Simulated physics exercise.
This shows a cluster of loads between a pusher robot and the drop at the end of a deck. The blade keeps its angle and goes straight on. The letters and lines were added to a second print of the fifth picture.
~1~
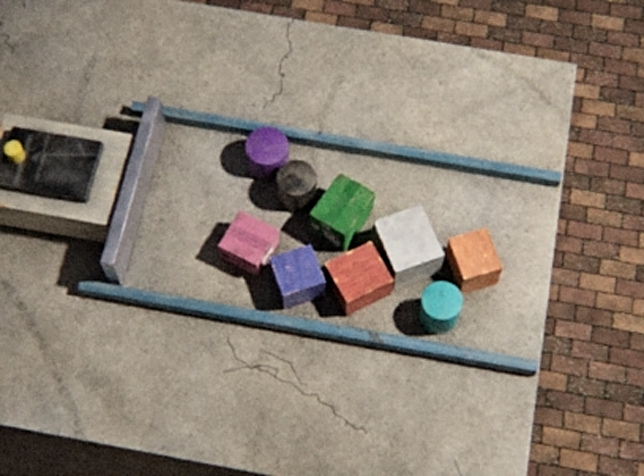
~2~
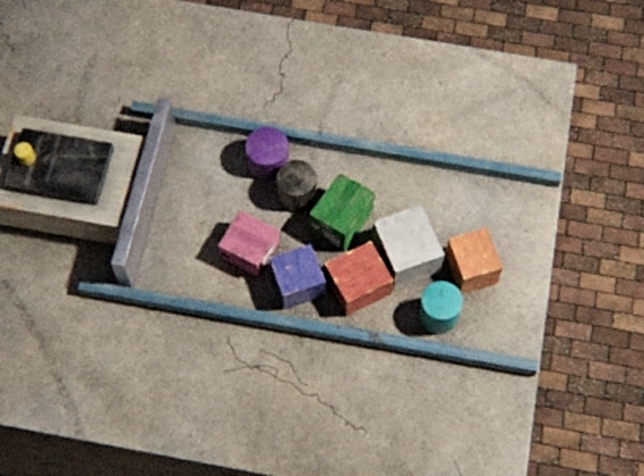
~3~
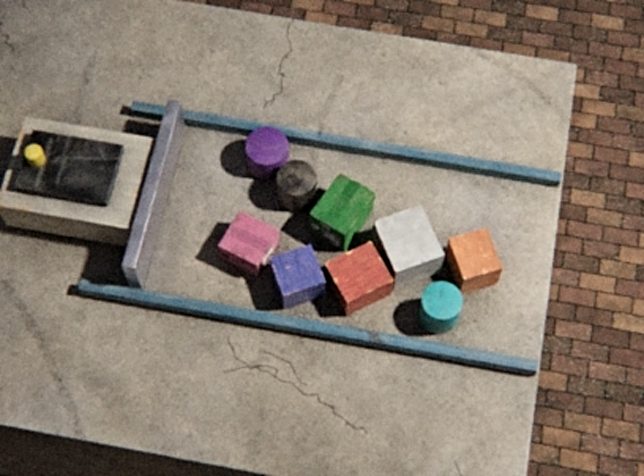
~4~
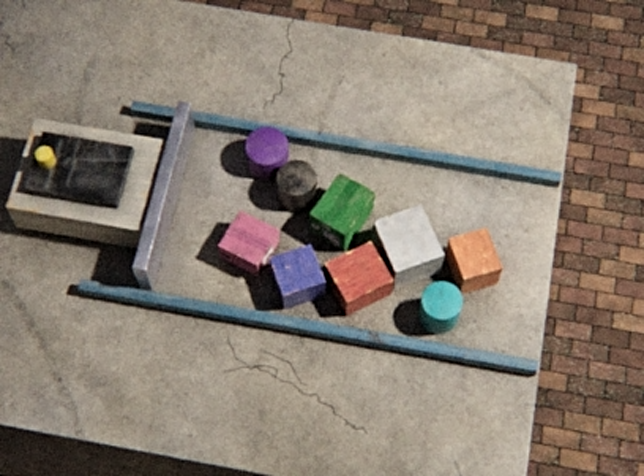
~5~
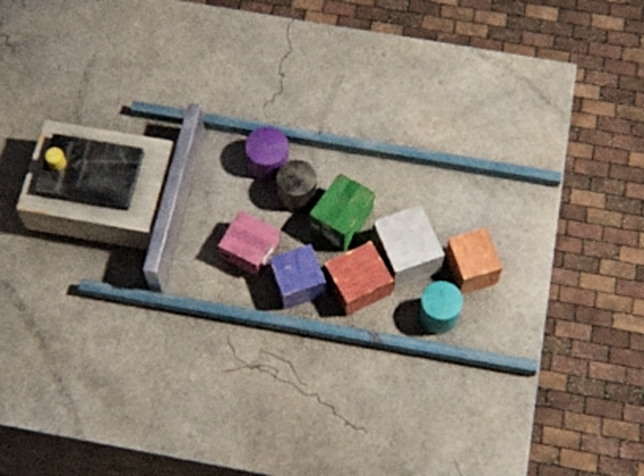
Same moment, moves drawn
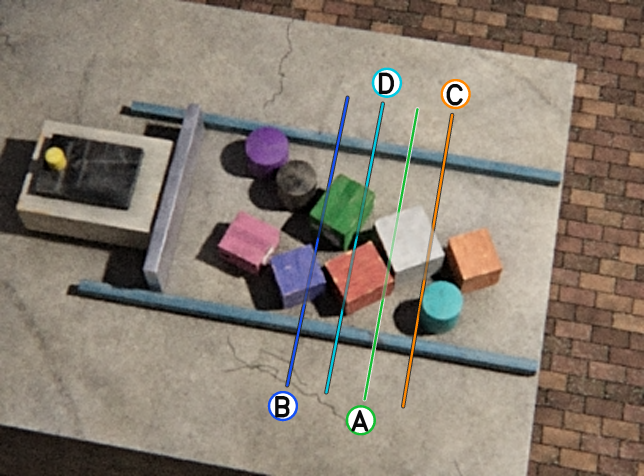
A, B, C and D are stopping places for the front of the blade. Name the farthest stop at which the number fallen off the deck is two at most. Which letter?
At C, and not beyond.
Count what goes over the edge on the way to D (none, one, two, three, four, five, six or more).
By then, none.
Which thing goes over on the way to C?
The orange crate.
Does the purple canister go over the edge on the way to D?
No.
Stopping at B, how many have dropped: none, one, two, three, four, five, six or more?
By then, none.
On the marked copy, A at (392, 247); B at (319, 234); C at (429, 253); D at (356, 240).
Following C. Soon after the start, robot (187, 187); white crate (413, 247); red crate (381, 291).
Later, robot (278, 203); orange crate (510, 264); turquoise canister (459, 323).
In the end, robot (349, 215); orange crate over the edge; turquoise canister (531, 338); one fallen.
As for the rest, A is within the limit but short; B is within the limit but short; D is within the limit but short.
